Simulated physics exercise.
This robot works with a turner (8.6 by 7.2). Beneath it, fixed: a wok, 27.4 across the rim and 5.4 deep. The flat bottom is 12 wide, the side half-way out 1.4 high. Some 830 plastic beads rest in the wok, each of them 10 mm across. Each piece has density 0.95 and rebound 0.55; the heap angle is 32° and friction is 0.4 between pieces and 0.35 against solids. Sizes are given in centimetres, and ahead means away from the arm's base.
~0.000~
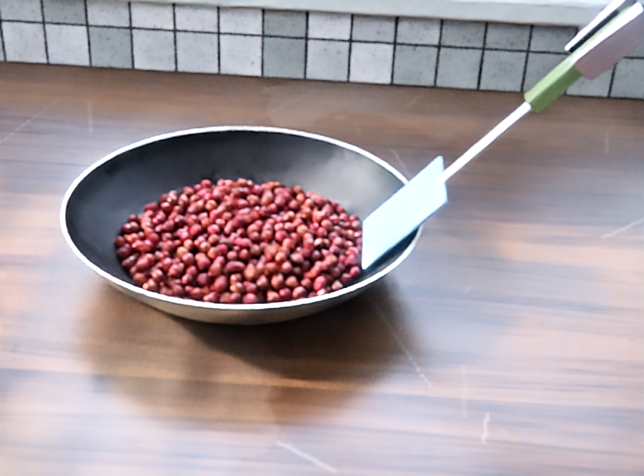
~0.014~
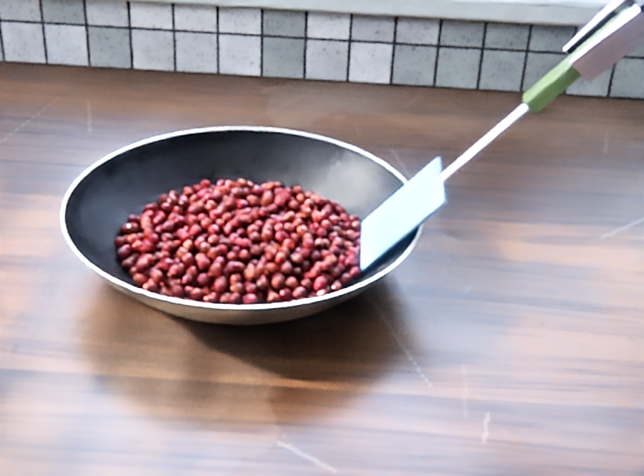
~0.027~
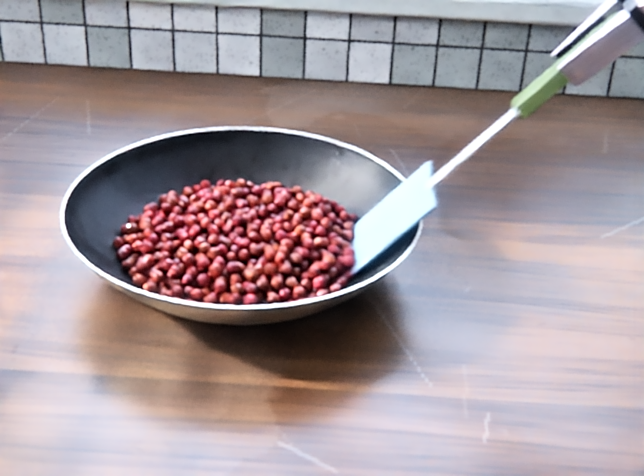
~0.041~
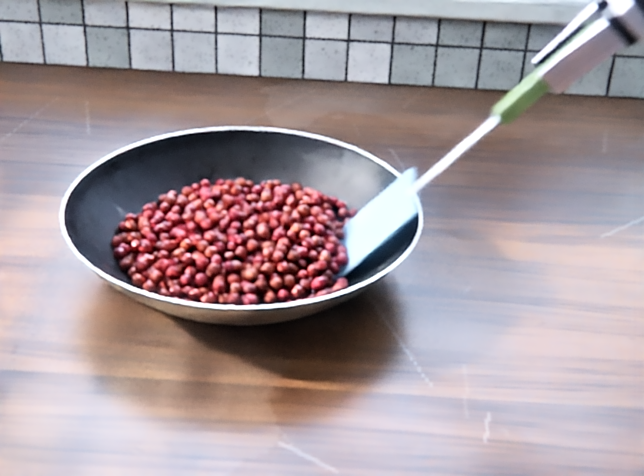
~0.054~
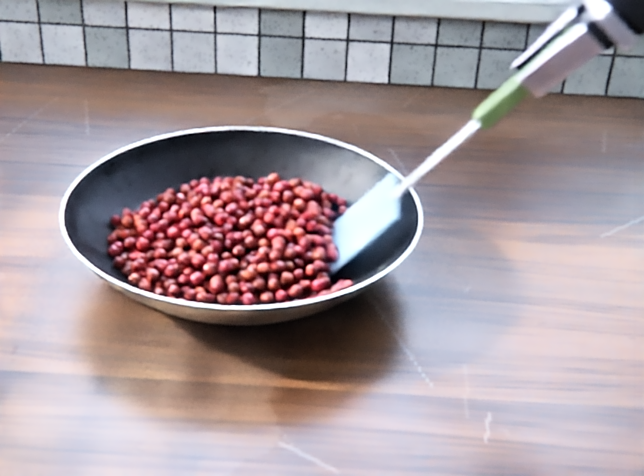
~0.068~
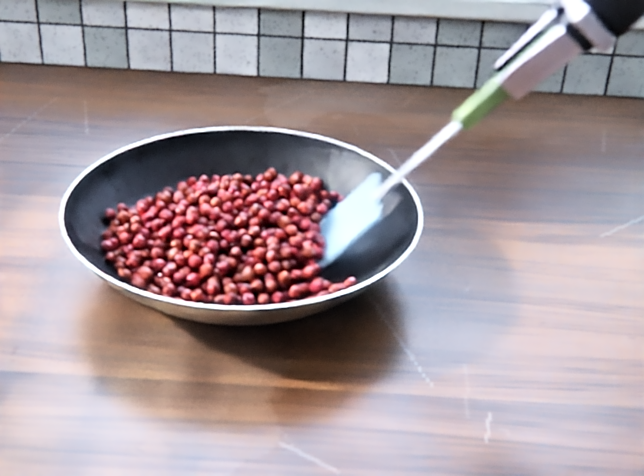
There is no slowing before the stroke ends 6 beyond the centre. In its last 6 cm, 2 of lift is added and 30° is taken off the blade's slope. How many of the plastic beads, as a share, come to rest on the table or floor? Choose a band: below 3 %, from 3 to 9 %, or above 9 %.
That share falls below 3 %.
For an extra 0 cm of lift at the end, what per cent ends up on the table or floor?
Result: Approx. 0 %.
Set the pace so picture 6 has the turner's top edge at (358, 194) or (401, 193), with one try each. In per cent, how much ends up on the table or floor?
Try one roughly 5 per cent; try two roughly 0 per cent.
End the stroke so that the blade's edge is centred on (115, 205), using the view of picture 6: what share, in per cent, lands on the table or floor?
Around 30 percent ends on the table or floor.
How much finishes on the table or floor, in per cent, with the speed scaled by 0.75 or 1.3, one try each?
Close to 0 and 5 percent respectively.
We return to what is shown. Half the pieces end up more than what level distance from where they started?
The value is roughly 4 cm.
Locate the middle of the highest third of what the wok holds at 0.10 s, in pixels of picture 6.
It sits at about (215, 227).
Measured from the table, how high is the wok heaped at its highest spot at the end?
Roughly 6.5 centimetres.
After 0.10 s, sloping 49°, highest piece 6 above the table; 826 in the wok.
After 0.14 s, sloping 38°, highest piece 7 above the table; 825 in the wok, 1 on the blade or in flight.
After 0.35 s, sloping 19°, highest piece 7 above the table; 816 in the wok, 4 on the table or floor, 6 on the blade or in flight.
After 1.40 s, sloping 19°, highest piece 6 above the table; 815 in the wok, 11 on the table or floor.
In the end, 815 in the wok, 11 on the table or floor. That is 1 % on the table or floor.
